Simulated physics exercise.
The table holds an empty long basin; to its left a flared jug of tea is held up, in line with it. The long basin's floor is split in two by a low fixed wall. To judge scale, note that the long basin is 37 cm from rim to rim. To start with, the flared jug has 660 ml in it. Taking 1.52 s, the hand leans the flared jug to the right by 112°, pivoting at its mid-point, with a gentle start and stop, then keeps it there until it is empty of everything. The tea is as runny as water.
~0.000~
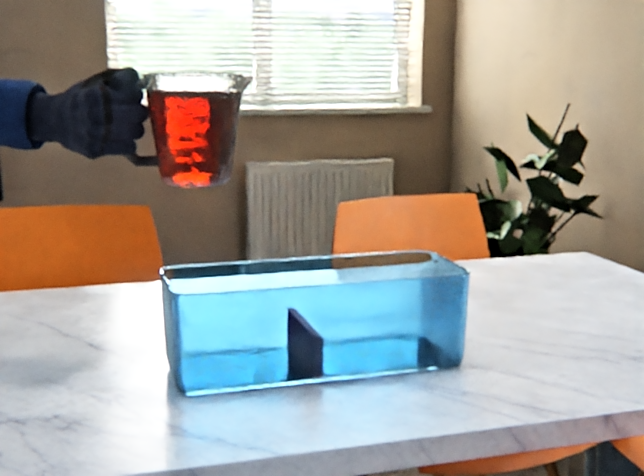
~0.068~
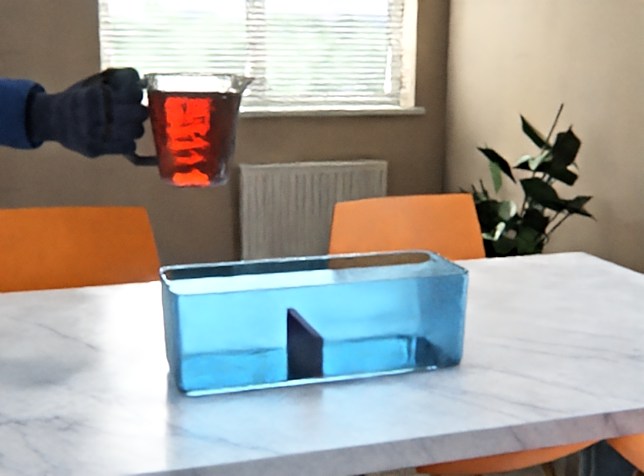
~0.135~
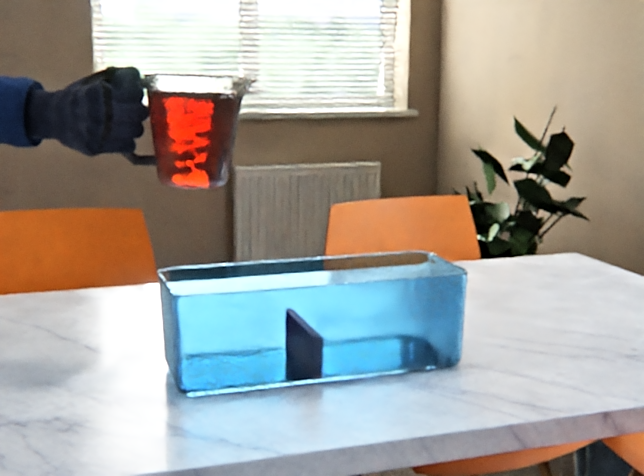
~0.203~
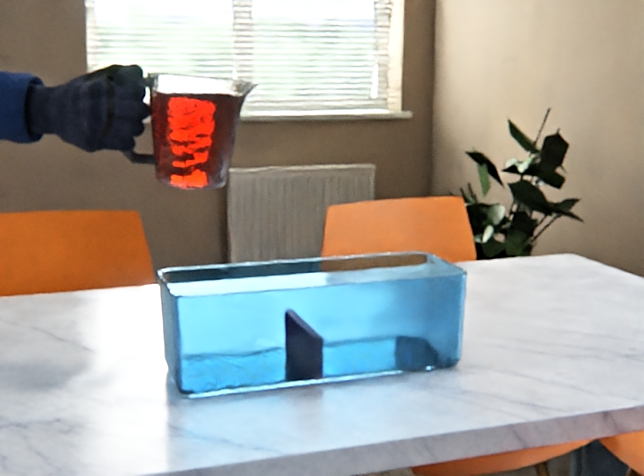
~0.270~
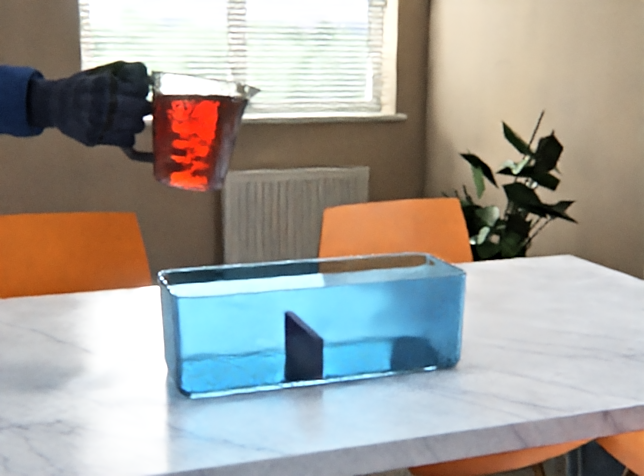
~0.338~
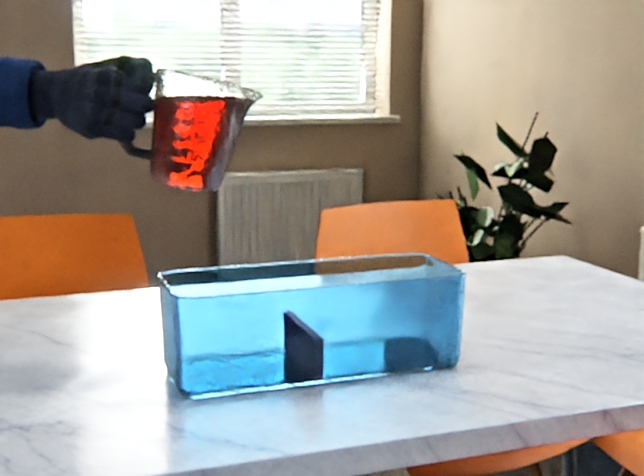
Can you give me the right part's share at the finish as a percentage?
Sure, about 77 percent.
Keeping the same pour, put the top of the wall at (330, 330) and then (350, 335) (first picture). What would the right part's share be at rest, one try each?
35 per cent first, 10 per cent second.
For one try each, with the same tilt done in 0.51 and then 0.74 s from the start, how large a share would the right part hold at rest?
Near 45 in a hundred on the first go and near 55 in a hundred on the second.
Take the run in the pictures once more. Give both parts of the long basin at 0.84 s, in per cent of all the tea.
About 0 left, 8 right.
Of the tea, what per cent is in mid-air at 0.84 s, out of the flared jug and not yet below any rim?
Close to 18 in a hundred.
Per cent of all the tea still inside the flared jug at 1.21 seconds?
Close to 16 in a hundred.
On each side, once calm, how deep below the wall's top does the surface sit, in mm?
Measured: Left around 46 mm, right around 32 mm.
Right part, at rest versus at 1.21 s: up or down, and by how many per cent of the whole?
I'd say it grows by some 14.
Then, 0.84 s in, the tilt is 66° and 73 per cent is still to pour, 0 is left of the wall and 8 right of it.
Then, 1.21 s in, the tilt is 101° and 15 per cent is still to pour, 4 is left of the wall and 63 right of it.
Then, 1.60 s in, the tilt is 112° and 0 per cent is still to pour, 22 is left of the wall and 77 right of it.
Then, 2.02 s in, the tilt is 112° and 0 per cent is still to pour, 21 is left of the wall and 77 right of it.
Finally, 21 per cent lies left of the wall, 77 right of it and 2 outside.
